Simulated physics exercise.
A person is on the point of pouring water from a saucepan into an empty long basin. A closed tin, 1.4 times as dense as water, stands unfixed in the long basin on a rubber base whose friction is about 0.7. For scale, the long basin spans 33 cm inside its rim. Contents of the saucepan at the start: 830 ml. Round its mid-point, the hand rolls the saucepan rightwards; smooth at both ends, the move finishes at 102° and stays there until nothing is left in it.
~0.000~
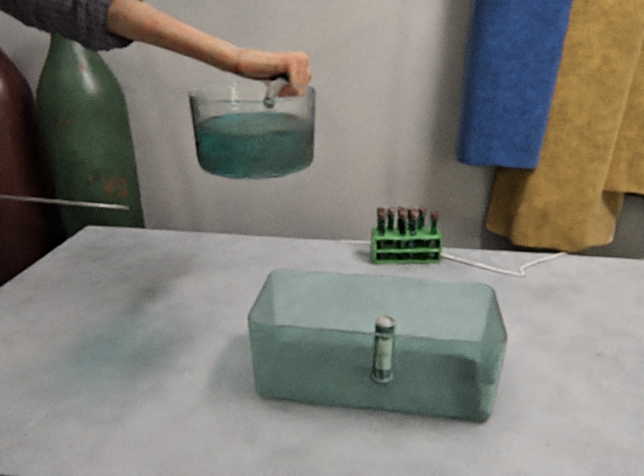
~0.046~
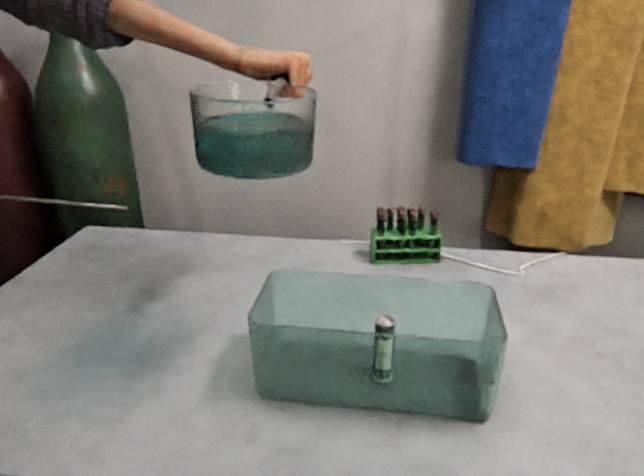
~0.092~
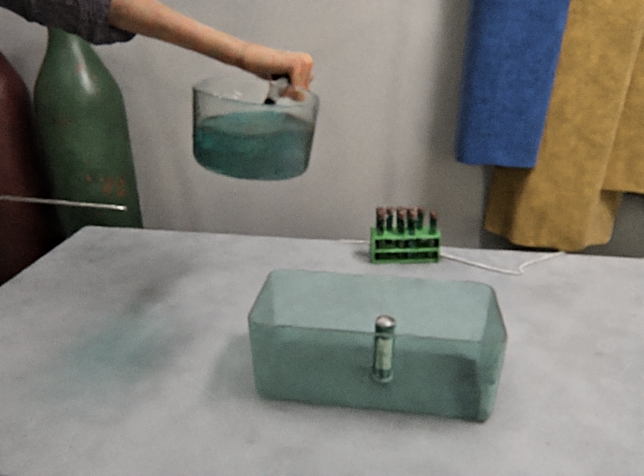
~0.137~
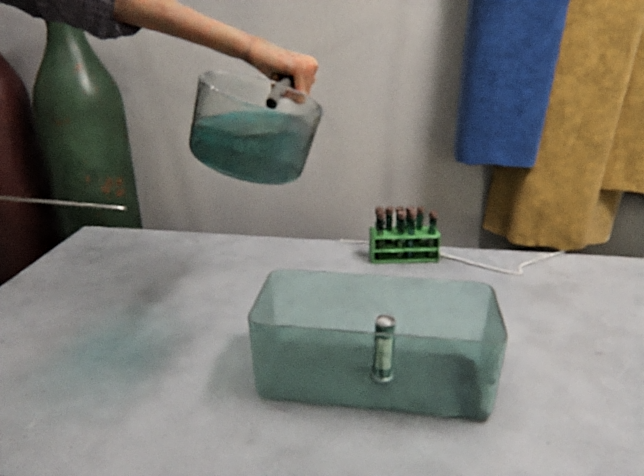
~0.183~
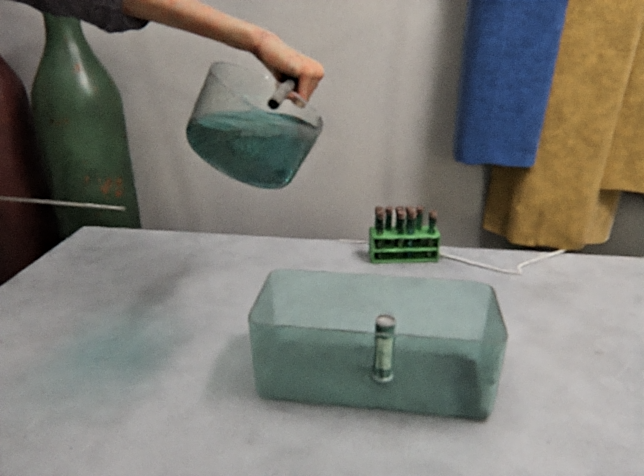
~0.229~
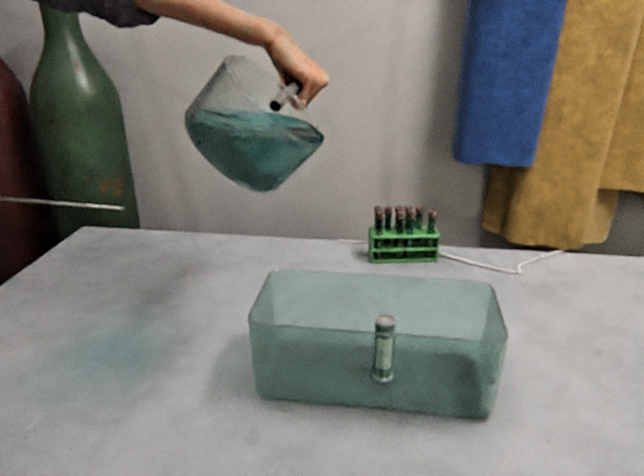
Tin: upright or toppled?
It fails to stay erect.
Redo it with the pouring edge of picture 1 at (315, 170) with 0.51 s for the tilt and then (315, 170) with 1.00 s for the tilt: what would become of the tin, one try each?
In the first try it remains standing; in the second it remains standing.
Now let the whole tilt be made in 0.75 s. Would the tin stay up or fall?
The tin tumbles.
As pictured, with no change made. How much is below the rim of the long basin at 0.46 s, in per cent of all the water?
Near 4 in a hundred.
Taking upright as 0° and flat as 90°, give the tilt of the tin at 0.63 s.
It tilts roughly 5° from upright.
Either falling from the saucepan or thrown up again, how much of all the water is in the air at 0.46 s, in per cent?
Close to 60 per cent, I'd say.
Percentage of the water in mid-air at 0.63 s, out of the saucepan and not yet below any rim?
Some 18 per cent.
After 0.46 s the tilt is 100° and 35 per cent is still to pour; the tin stands where it began.
After 0.63 s the tilt is 102° and 12 per cent is still to pour; the tin leans 7°.
After 0.81 s the tilt is 102° and 3 per cent is still to pour; the tin leans 21°.
After 1.01 s the tilt is 102° and 0 per cent is still to pour; the tin lies on its side.
In the end the tin lies on its side.
